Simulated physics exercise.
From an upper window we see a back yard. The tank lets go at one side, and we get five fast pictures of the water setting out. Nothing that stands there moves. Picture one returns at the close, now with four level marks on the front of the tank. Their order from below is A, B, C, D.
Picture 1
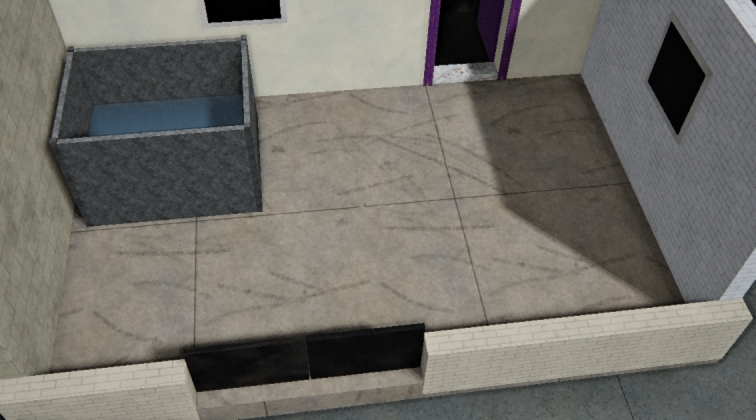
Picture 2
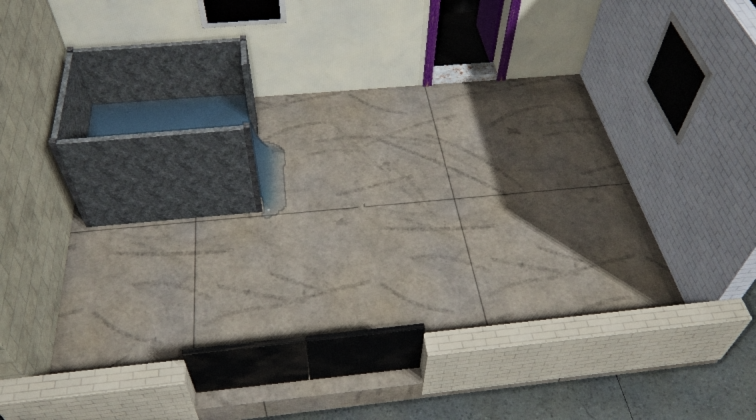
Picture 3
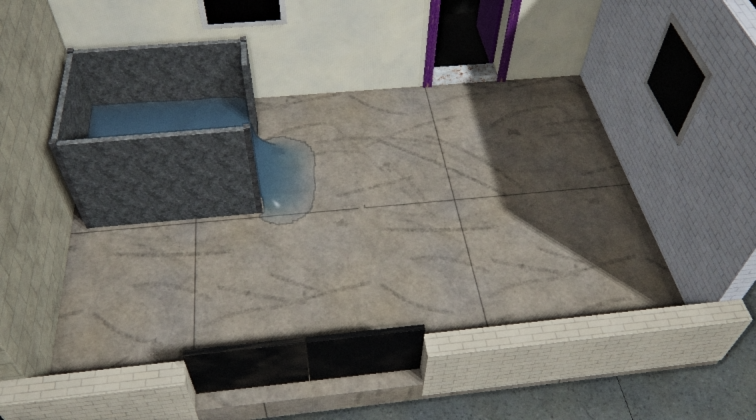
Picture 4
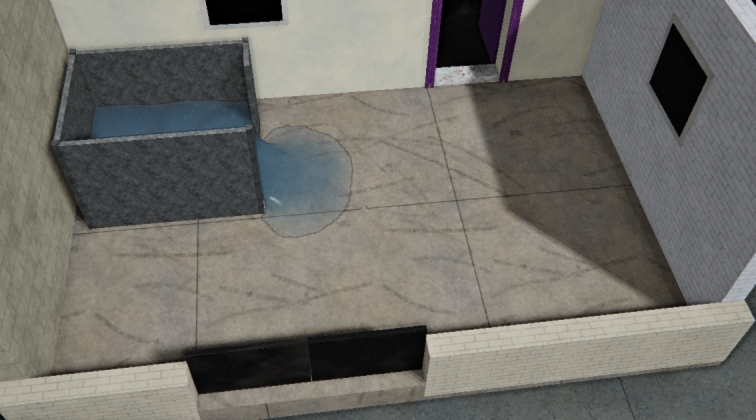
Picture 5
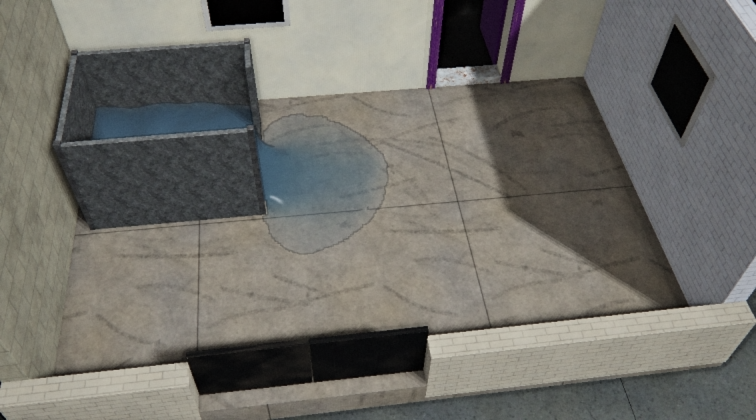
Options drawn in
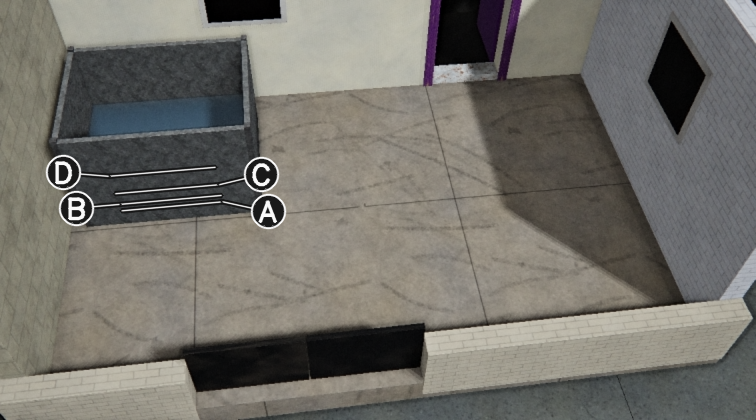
Blue water pouring from the right side of a dark stone tank and spreading in a rounded pool across a paved yard.
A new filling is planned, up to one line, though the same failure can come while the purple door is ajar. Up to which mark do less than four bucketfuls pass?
Go for D.
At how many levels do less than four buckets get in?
All four.
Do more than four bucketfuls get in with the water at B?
No.
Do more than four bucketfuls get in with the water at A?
No, that is safe.
On the marked copy, A at (172, 206); B at (170, 199); C at (167, 189); D at (162, 171); from the bottom up A, B, C, D.
With A, nothing gets over.
With B, nothing gets over.
With C, nothing gets over.
With D, a splash gets over, under a bucket.
